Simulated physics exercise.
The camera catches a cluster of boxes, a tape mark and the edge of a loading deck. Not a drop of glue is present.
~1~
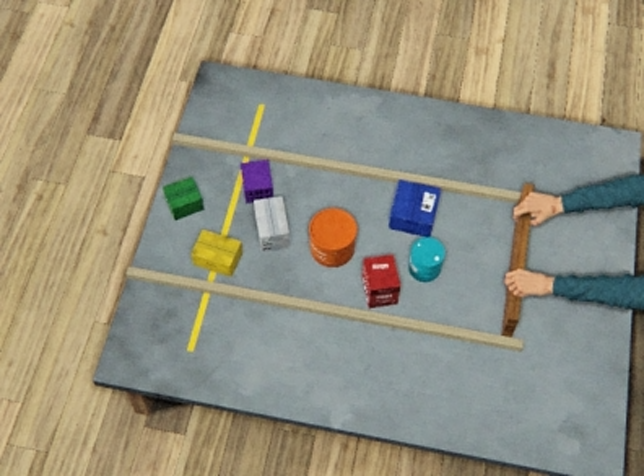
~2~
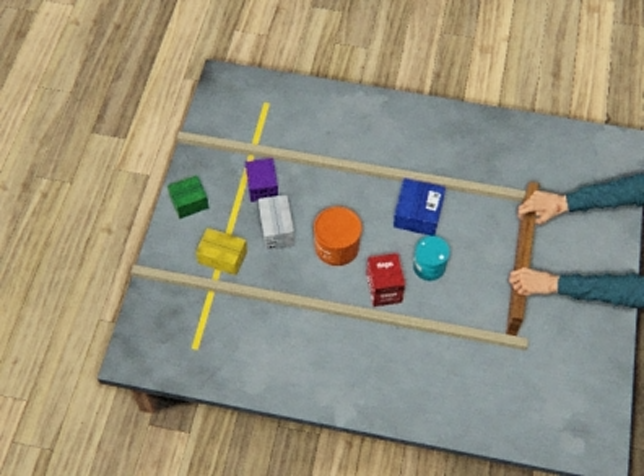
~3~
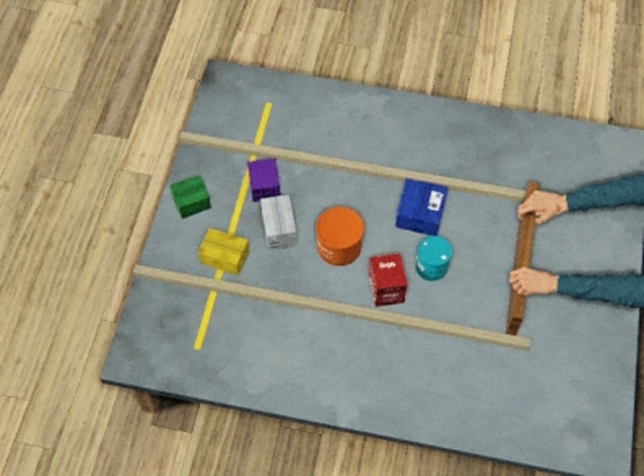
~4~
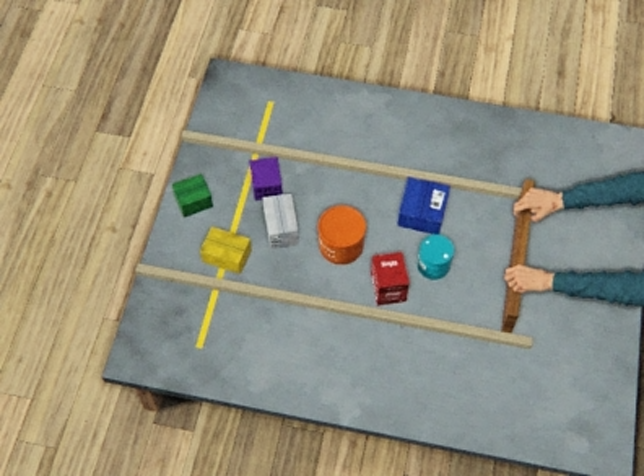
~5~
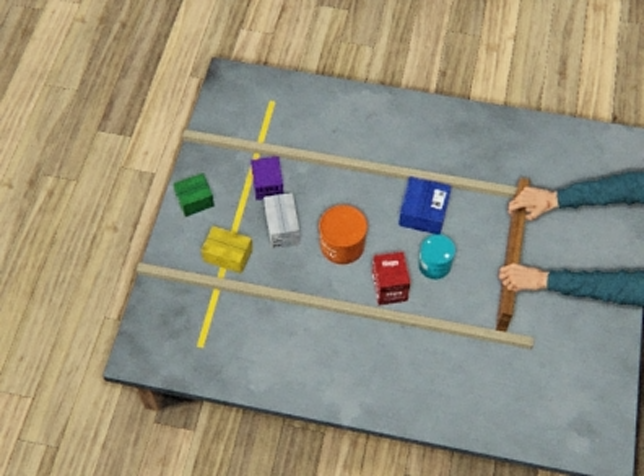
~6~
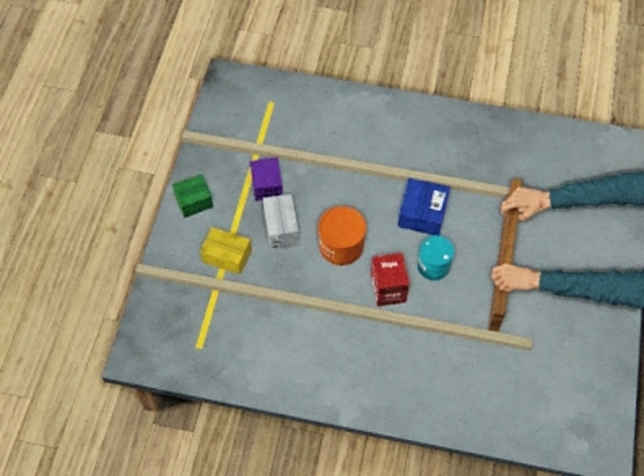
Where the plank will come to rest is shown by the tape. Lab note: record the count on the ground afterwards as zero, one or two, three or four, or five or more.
I expect only a pair or one to end up below.
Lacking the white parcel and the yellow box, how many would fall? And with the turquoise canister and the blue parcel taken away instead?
It would be 1 and 1.
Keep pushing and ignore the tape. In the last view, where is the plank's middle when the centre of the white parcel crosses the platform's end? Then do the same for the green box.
First near (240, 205), second near (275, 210).
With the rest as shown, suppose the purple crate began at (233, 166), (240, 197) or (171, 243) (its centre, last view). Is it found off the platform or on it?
Taking the places in order, it keeps its place, then keeps its place, then falls away.
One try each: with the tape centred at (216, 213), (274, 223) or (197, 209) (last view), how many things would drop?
In order: 3, 0 and 5.
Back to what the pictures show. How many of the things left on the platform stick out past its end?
Count of overhanging things: 0.
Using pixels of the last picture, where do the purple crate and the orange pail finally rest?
First: About (196, 160); second: About (180, 208).
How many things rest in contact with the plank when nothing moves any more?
The count is 3.
Soon after, none off yet; green box at rest near (193, 196); yellow box at rest near (226, 251); purple crate at rest near (266, 179).
After that, none off yet; green box displaced about its own width near (175, 188); yellow box moving near (223, 253); purple crate displaced about its own width near (241, 173).
In the end, the number that fall off is one or two; gone, white parcel and green box.
